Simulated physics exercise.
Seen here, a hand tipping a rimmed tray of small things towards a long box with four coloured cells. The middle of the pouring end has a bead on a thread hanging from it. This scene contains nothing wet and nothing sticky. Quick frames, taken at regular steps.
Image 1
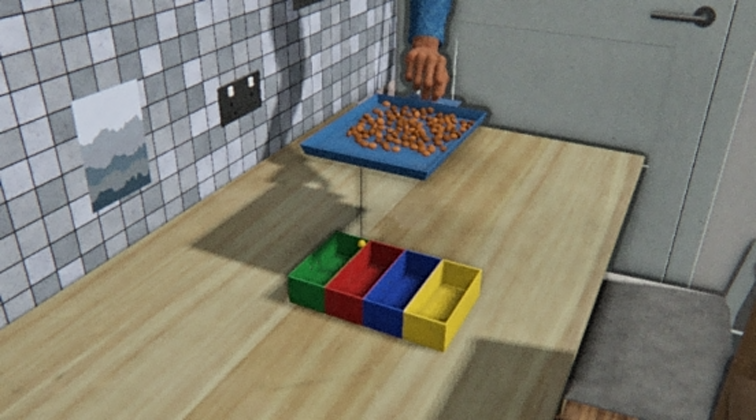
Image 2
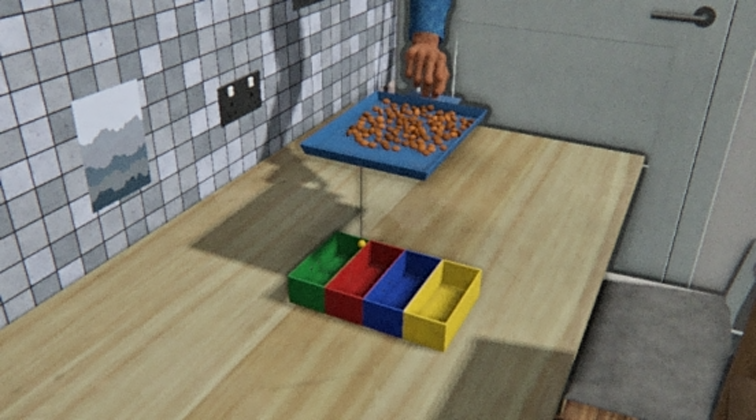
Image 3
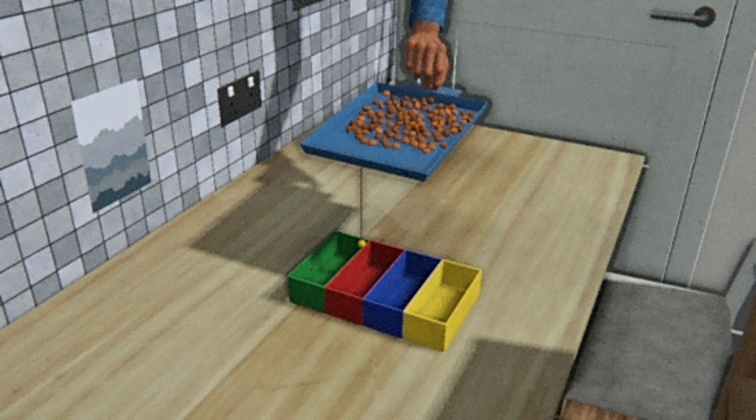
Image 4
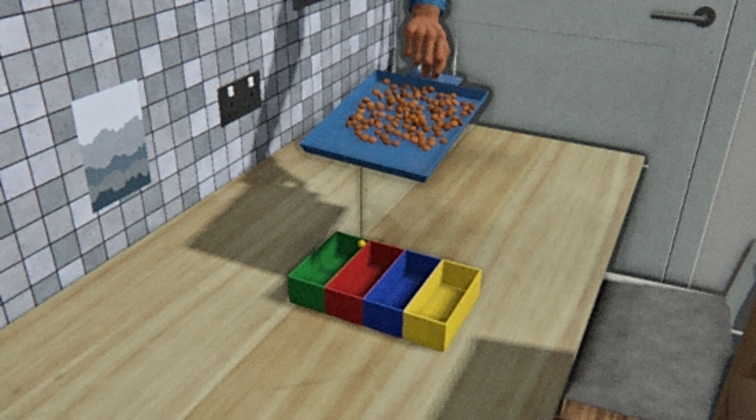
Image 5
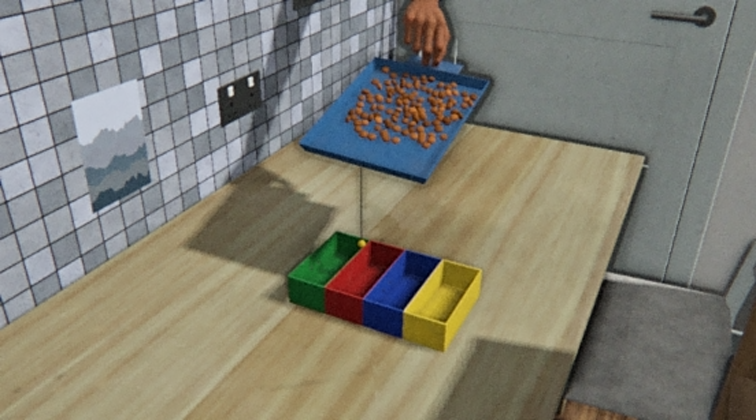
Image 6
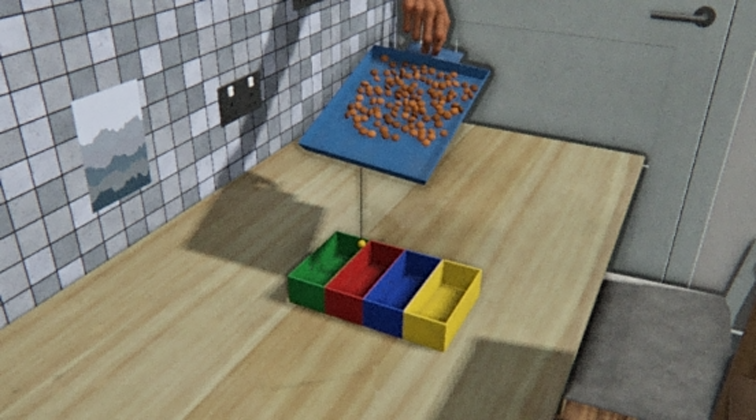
Above a wooden counter, a hand steadily raises the back of a blue tray of brown bits.
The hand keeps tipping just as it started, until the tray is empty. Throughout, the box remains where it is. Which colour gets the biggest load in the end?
The blue cell gets the biggest load.
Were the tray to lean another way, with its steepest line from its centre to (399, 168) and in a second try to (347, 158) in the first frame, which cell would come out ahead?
The blue one first, green second.
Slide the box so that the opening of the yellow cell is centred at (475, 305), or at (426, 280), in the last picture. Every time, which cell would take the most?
So the first one goes to the red cell and the second to the blue cell.
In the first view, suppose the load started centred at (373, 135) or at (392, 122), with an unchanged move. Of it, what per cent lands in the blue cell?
Respectively 40 and 40 in a hundred.
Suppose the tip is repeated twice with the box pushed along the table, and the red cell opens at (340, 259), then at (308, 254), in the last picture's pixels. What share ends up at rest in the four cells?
The first gives 90 %, the second 70 %.
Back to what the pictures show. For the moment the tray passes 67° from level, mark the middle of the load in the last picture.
Close to (388, 173).
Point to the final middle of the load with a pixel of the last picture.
Somewhere around (382, 305) in the final view.
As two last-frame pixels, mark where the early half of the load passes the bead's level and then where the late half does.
The early half goes through (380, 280), the late half through (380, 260).
Just after the last frame, tray tipped steeply; roughly two thirds on the tray; roughly a quarter falling or outside the box.
A moment on, tray tipped past a quarter turn; about a tenth on the tray; roughly a third in the blue cell; roughly a quarter in the red cell; about a tenth in the green cell; just a few in the yellow cell; roughly a quarter falling or outside the box.
Further on, tray tipped past a quarter turn; roughly half in the blue cell; roughly a third in the red cell; about a tenth in the green cell; just a few in the yellow cell; about a tenth falling or outside the box.
When it is over, tray tipped past a quarter turn; roughly half in the blue cell; roughly a third in the red cell; about a tenth in the green cell; just a few in the yellow cell; about a tenth outside the box.
